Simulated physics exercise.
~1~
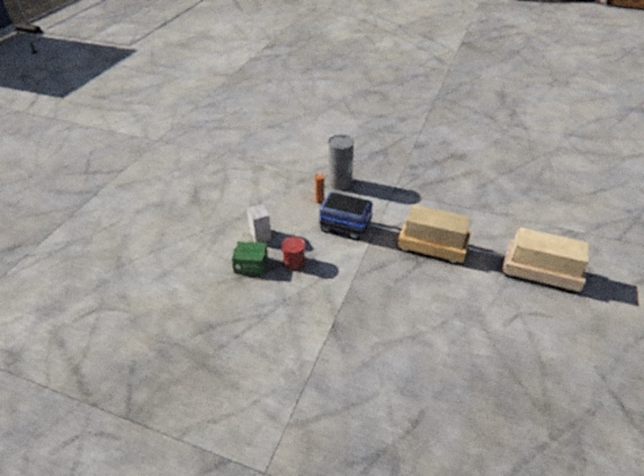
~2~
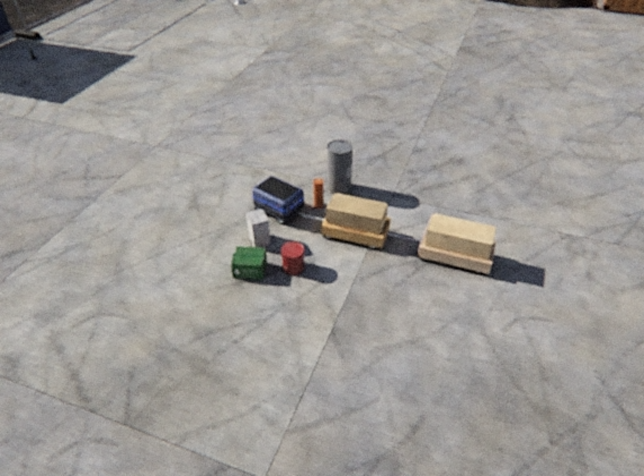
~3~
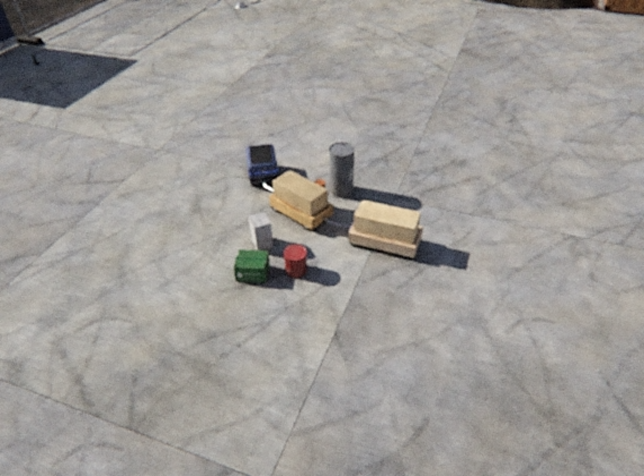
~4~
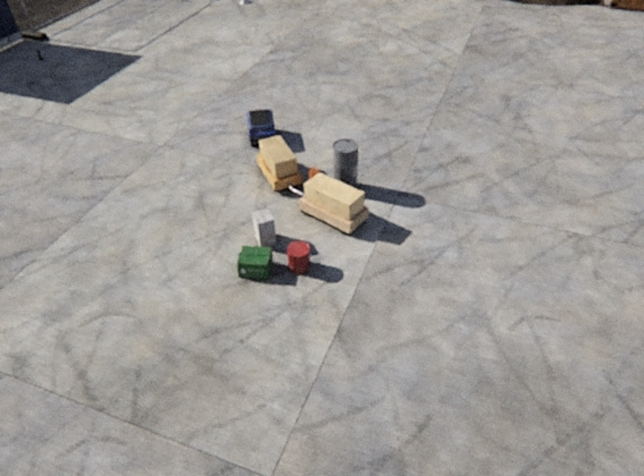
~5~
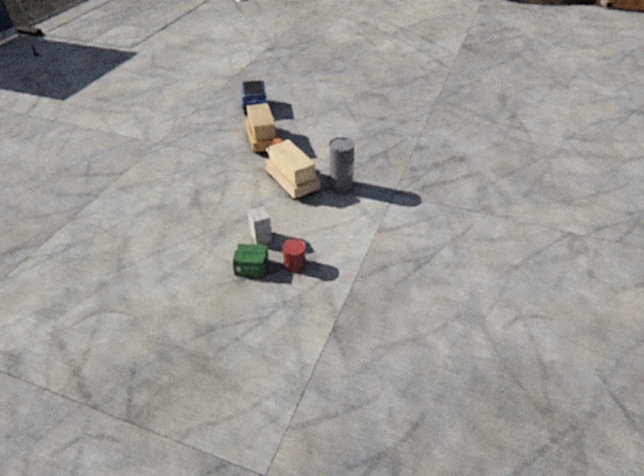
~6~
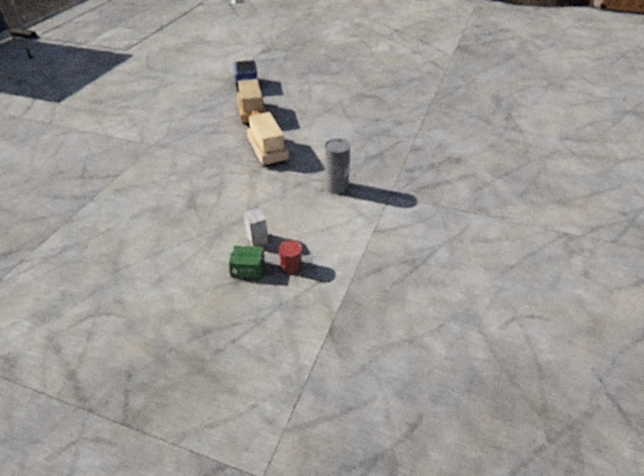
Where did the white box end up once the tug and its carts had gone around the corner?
It ended up where it began, still standing just behind the green box and the red pail.
